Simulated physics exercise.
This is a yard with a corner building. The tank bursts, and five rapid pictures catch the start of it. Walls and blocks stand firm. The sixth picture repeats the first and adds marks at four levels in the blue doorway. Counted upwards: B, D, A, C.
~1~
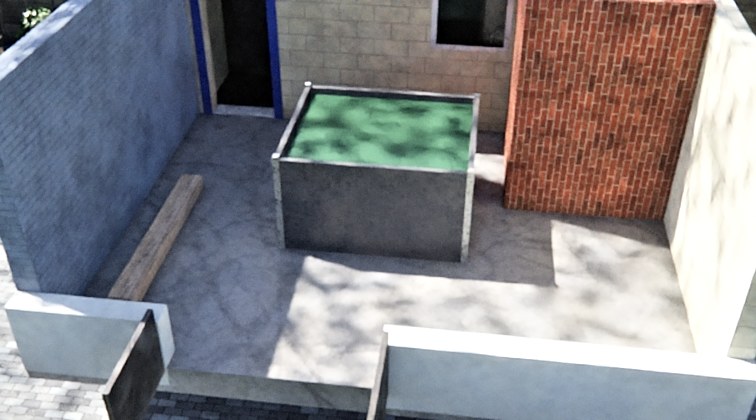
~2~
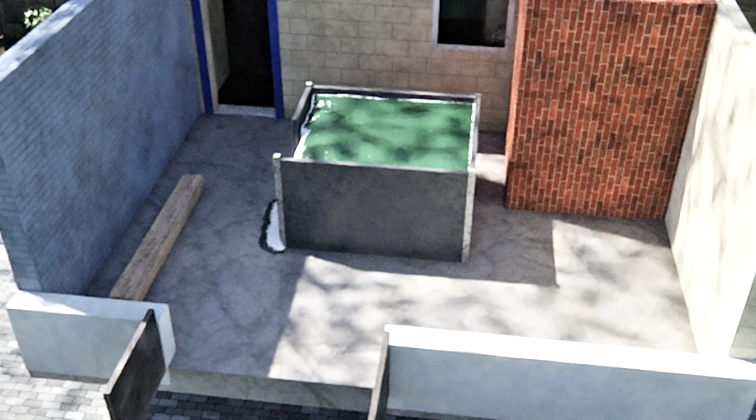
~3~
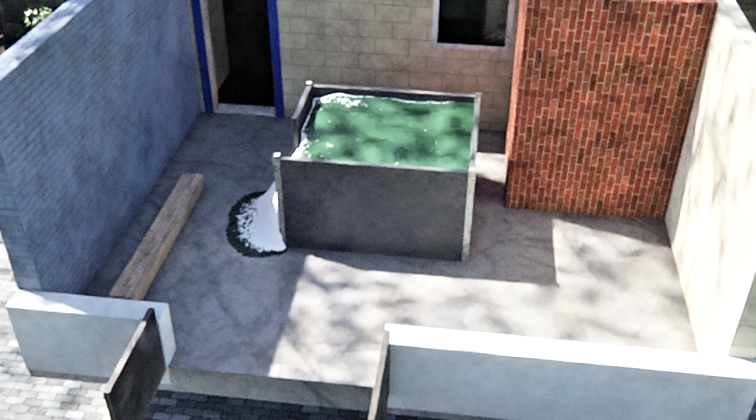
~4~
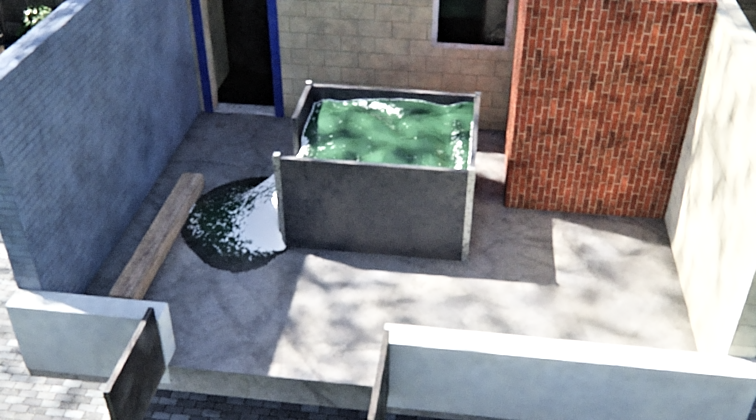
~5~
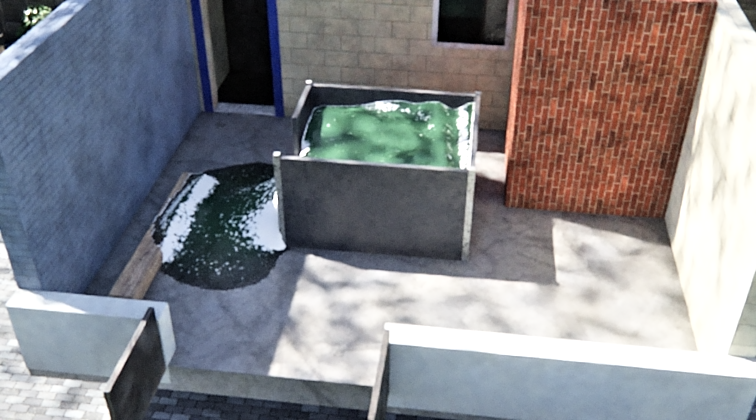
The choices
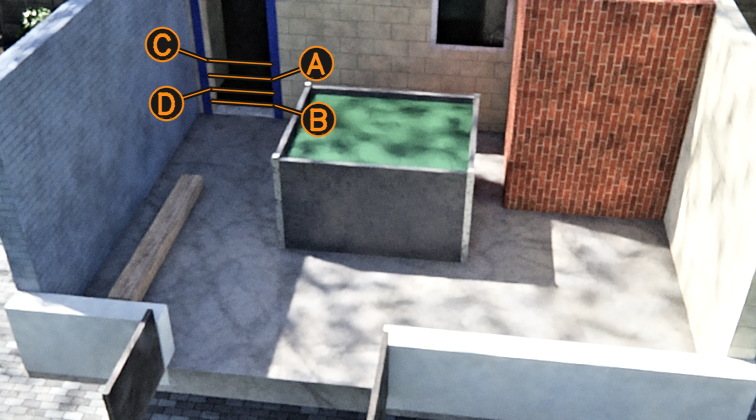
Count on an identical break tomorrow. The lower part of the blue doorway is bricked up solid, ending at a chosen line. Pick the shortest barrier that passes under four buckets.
Line D.
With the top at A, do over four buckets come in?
No, not at all.
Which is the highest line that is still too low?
The answer is B.
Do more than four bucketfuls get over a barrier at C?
No, that is safe.
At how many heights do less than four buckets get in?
Three.
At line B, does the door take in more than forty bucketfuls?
No, less.
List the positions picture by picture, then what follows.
In the first picture, water in the tank at rest, its middle at (383, 132); foot of the blue doorway at (244, 116); open gate at (274, 310).
In the second picture, front seen at (279, 249), 1 % of the ground wet.
In the third picture, front seen at (254, 196), 3 % of the ground wet.
In the fourth picture, front seen at (200, 200), 8 % of the ground wet.
In the fifth picture, front seen at (164, 266), 13 % of the ground wet.
On the marked copy, A at (240, 77); B at (243, 103); C at (239, 62); D at (241, 91); from the bottom up B, D, A, C.
With A, nothing gets over.
With B, about 12 bucketfuls get in.
With C, nothing gets over.
With D, a splash gets over, under a bucket.
